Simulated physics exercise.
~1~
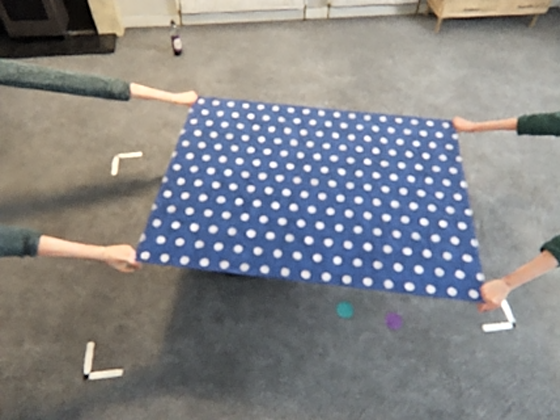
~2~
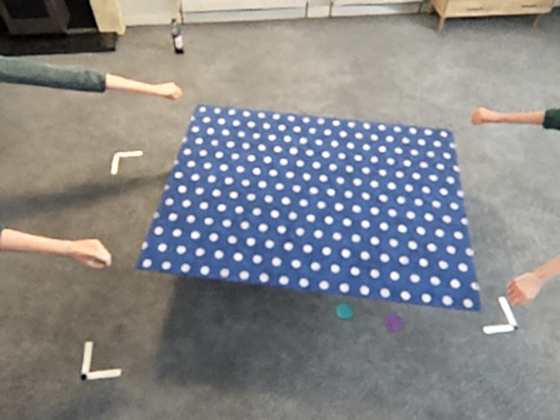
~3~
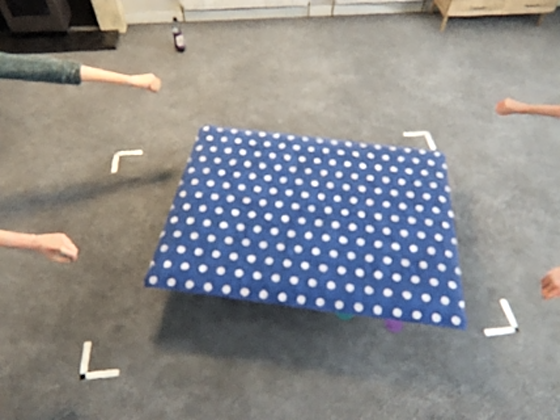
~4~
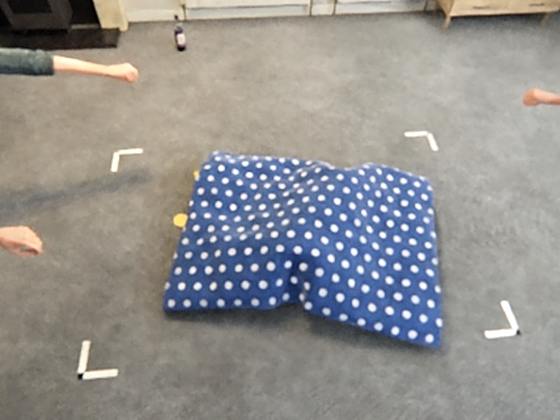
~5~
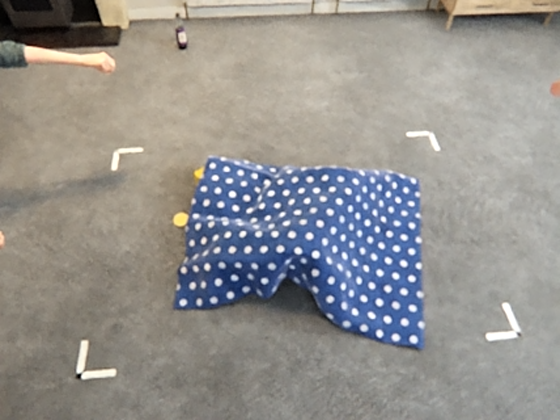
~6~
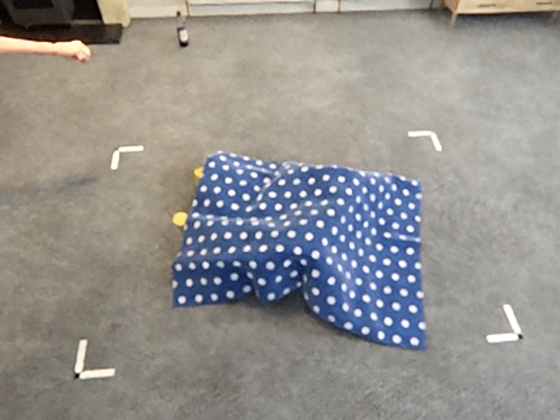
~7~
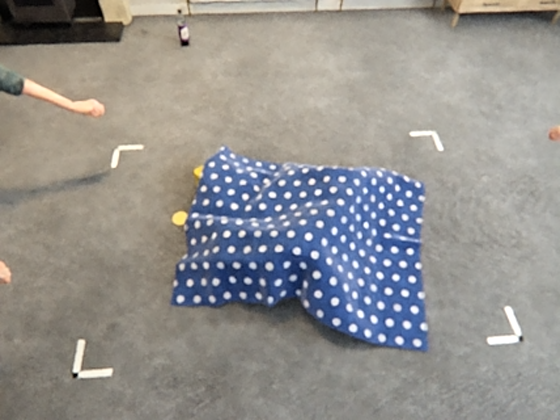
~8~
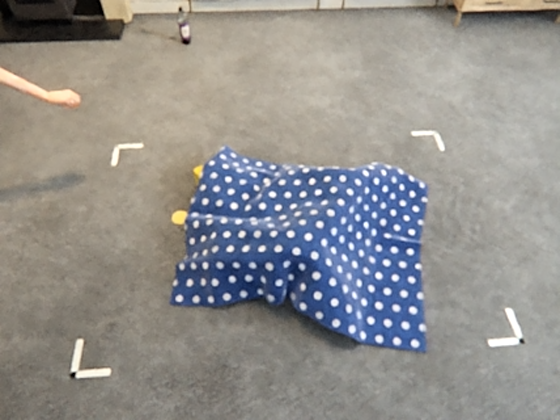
We see four hands holding a blue cloth with white dots stretched above a grey carpet, then letting go, and the cloth drops and settles in a rumpled, raised heap, covering teal and purple discs while yellow edges peek out at its left.
